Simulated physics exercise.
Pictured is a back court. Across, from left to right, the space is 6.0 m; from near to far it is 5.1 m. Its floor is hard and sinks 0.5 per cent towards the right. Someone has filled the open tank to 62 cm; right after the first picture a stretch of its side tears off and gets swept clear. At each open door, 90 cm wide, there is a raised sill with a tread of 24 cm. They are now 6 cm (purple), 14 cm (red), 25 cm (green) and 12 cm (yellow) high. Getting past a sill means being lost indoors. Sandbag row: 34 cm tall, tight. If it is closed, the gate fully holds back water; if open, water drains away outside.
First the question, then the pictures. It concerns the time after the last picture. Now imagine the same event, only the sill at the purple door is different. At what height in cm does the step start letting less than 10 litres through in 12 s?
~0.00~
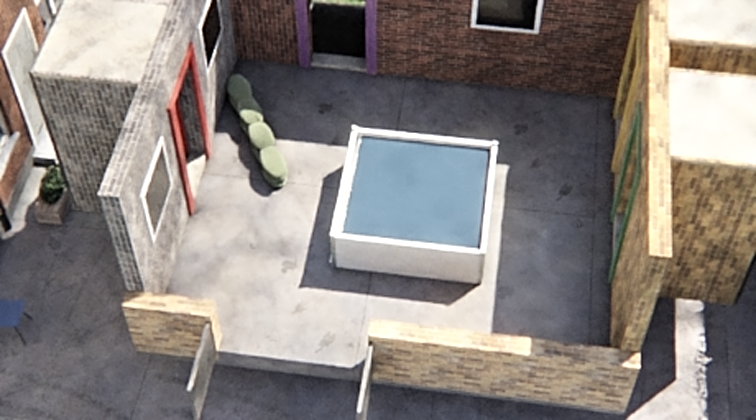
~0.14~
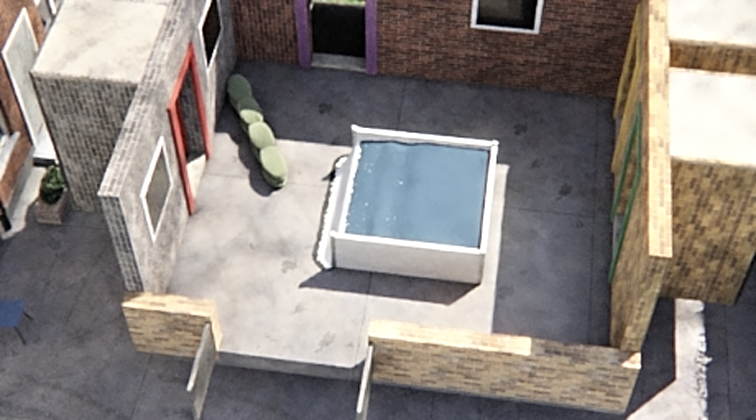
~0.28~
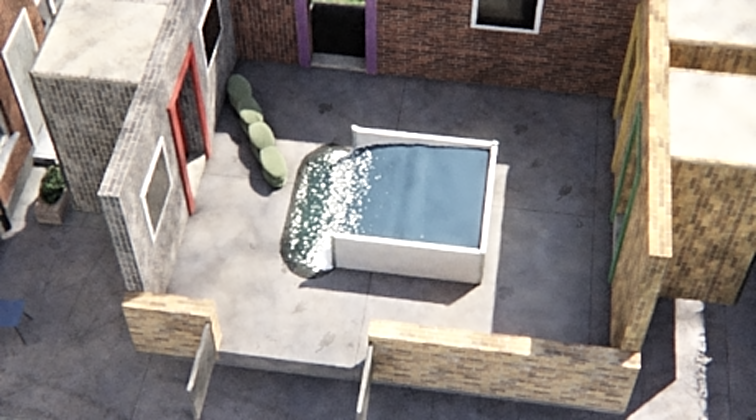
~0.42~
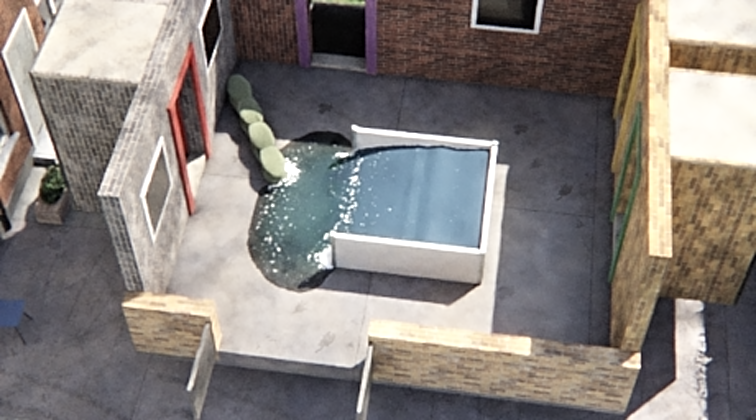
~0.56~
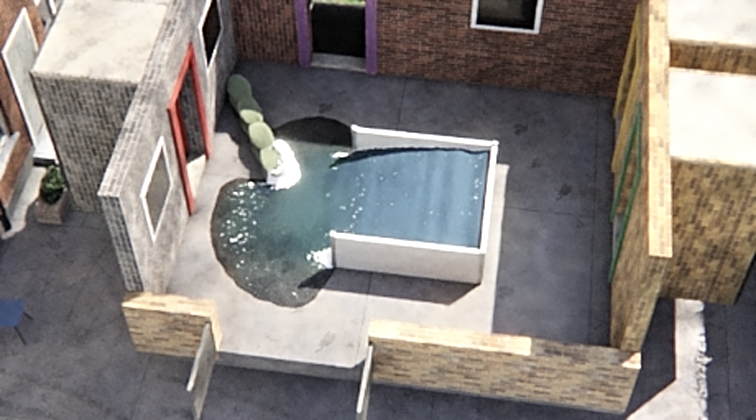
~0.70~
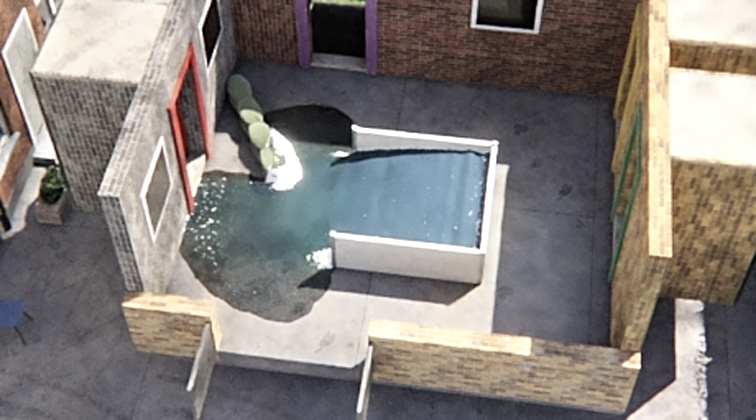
At about 17 cm.
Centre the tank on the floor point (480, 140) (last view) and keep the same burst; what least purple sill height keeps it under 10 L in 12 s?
Some 30 cm.
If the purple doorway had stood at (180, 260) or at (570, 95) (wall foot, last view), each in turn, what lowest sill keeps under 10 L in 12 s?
You'd want about 28 cm there first, then about 7.5 cm.
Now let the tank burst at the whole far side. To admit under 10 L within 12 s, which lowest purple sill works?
Minimum height: Approx. 21 cm.
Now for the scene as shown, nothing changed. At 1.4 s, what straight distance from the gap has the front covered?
3.6 m.
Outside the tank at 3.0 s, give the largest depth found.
Up to some 32 centimetres, I'd say.
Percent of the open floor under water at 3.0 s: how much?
Approximately 45 %.
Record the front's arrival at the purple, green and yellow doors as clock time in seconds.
The purple door at 1.6 seconds, the green door at 5.0 seconds, the yellow door at 5.5 seconds.
After 1.4 s water covers 30 % of the floor, deepest (38 cm) near (189, 220); it has not reached the purple door.
After 3.0 s water covers 45 % of the floor, deepest (32 cm) near (225, 101); 16 cm at the purple door, 49 litres in over its 6 cm sill.
After 12.0 s water covers 95 % of the floor, deepest (8 cm) near (606, 383); 4 cm at the purple door, 127 litres in over its 6 cm sill.
At the purple door as built, the water arrived by 1.7 s and peaked near 16 cm at 3.0 s.
Run again over the same 12 s with other heights there, 19 litres in over 15 cm, 2 litres over 20.5 cm. The limit of 10 litres is kept from about 17 cm up.
